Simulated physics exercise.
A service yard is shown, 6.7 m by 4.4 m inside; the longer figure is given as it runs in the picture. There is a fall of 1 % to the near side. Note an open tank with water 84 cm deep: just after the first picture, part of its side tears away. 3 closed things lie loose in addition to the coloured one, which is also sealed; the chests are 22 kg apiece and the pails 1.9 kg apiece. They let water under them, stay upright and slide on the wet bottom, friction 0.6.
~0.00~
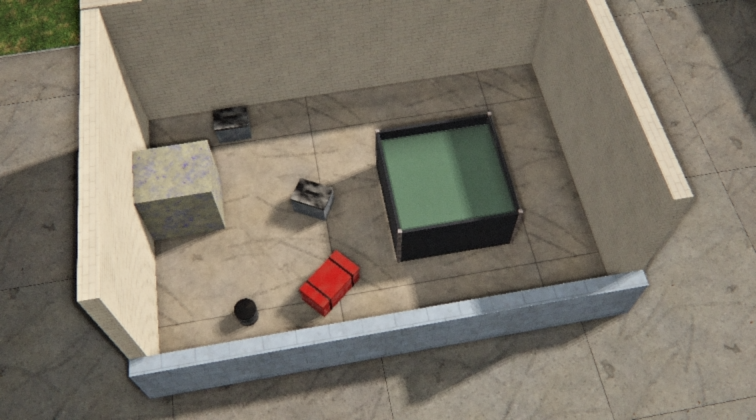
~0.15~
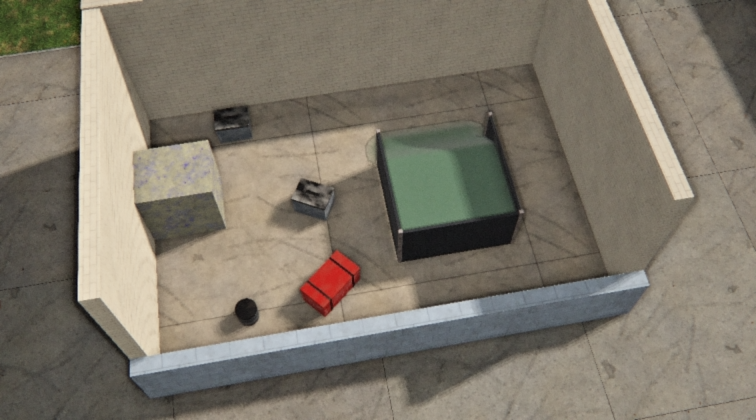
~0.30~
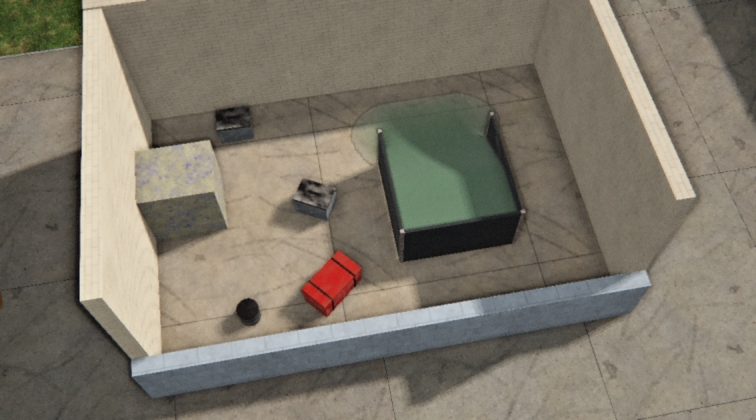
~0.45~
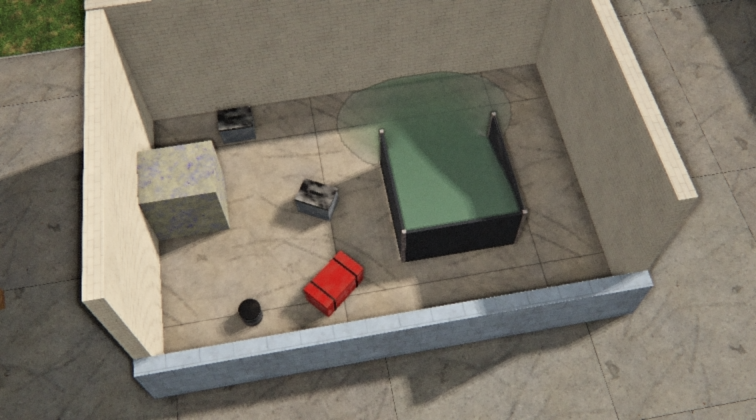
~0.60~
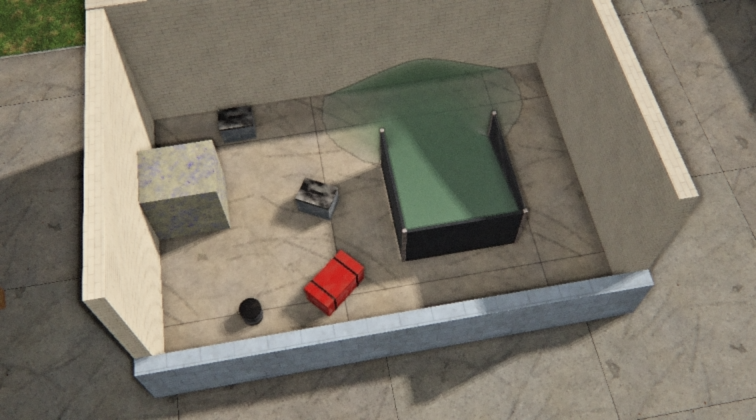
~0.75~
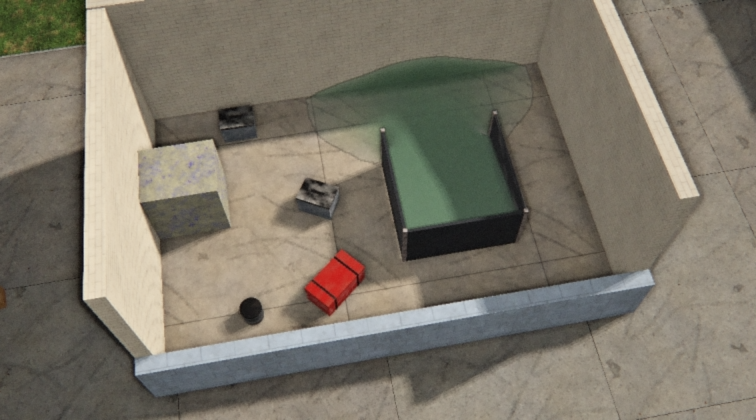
Greenish water pours out through the open far side of a dark-walled tank and spreads across the paved floor to the back wall, widening to both sides, while the red trunk and the other loose objects stay essentially still.
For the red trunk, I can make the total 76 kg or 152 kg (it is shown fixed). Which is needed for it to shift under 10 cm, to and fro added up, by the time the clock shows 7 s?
My call: Lighter is already sufficient.
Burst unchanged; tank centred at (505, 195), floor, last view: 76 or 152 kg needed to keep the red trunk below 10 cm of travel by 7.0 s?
In that case, simply put, the lighter one does it.
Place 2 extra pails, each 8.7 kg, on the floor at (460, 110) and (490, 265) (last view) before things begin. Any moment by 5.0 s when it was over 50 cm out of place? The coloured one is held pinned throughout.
First one went beyond, second stayed within.
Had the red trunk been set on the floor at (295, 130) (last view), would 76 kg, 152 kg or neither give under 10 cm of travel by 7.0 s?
Just the heavier one.
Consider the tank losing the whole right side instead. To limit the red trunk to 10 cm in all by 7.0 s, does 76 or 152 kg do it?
With that failure, the big mass alone works.
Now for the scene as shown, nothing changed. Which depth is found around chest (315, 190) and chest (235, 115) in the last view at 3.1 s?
First about 4 cm, second about 31 cm.
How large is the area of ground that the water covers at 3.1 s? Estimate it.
Some 21 m2 of it.
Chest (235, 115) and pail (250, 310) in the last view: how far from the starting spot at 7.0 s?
So the first is off by 10 centimetres, the second by 100 centimetres.
After 1.4 s the red trunk would be 0 cm from its start with 76 kg and 0 cm from its start with 152 kg; 0 cm of water round it then.
After 3.1 s the red trunk would be 0 cm from its start with 76 kg and 0 cm from its start with 152 kg; 0 cm of water round it then.
After 4.9 s the red trunk would be 0 cm from its start with 76 kg and 0 cm from its start with 152 kg; 11 cm of water round it then.
After 7.0 s the red trunk would be 0 cm from its start with 76 kg and 0 cm from its start with 152 kg; 14 cm of water round it then.
